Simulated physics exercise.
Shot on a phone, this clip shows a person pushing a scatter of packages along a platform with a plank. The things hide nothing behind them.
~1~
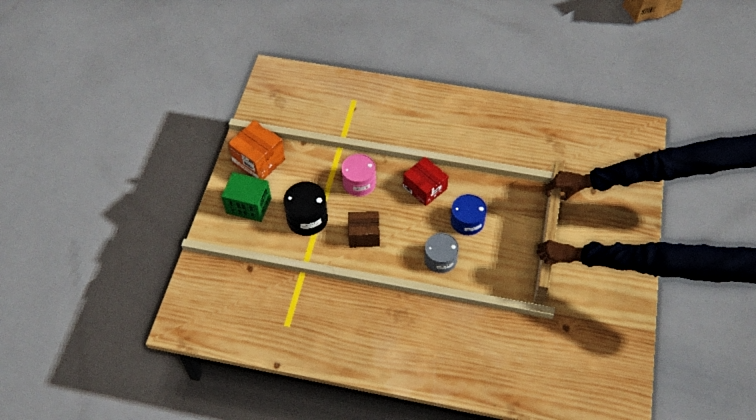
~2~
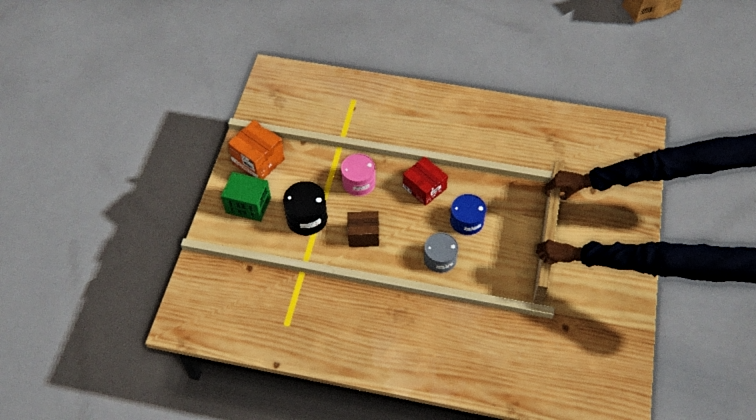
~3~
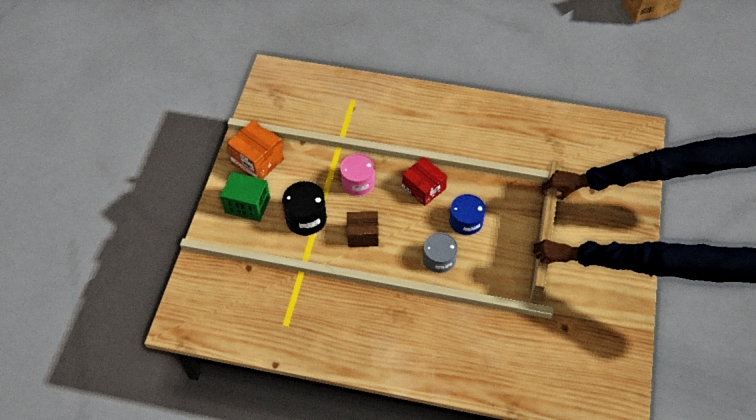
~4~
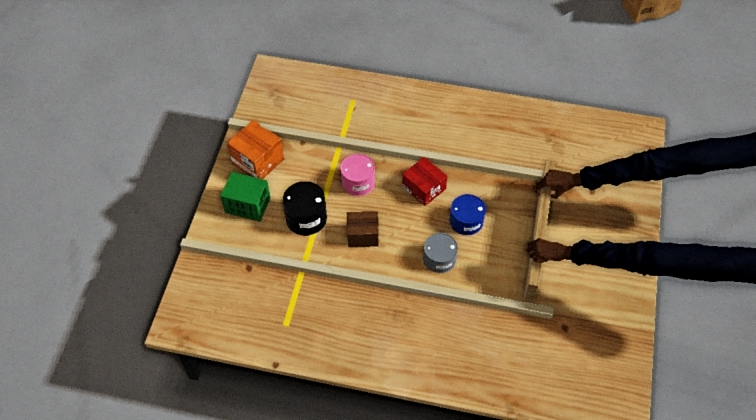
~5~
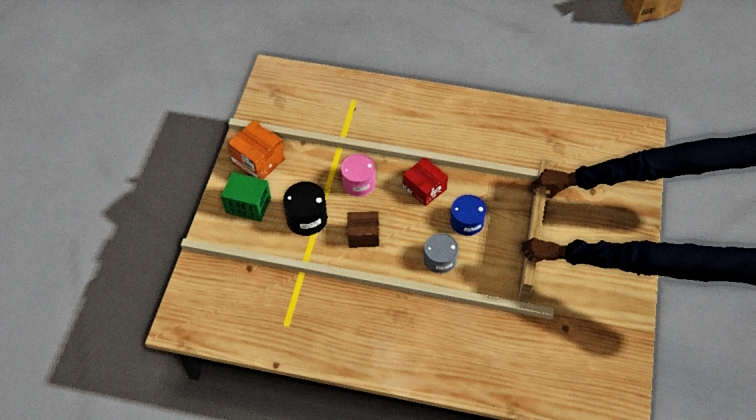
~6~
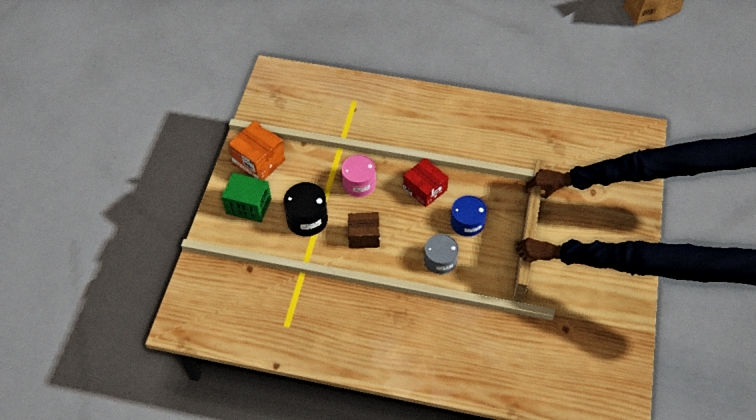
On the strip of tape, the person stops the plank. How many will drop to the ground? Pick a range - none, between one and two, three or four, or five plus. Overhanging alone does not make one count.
Range: None.
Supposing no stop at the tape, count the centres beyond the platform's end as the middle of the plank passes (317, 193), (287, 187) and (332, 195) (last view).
First 0, next 2, last 0.
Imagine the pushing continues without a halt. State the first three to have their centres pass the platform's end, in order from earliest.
Green crate, orange parcel, black canister.
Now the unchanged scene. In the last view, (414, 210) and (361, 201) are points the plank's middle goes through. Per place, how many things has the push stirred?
The counts are 4 and 7.
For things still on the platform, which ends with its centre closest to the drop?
The green crate is the one.
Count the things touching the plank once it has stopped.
It's 3.
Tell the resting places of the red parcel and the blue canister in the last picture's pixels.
They come to rest around (321, 156) and (309, 189).
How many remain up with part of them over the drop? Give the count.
As for overhanging, the count is 1.
A little later, none off yet; orange parcel at rest near (257, 152); green crate at rest near (247, 198); black canister at rest near (306, 209).
When it is over, the number that fall off is zero.
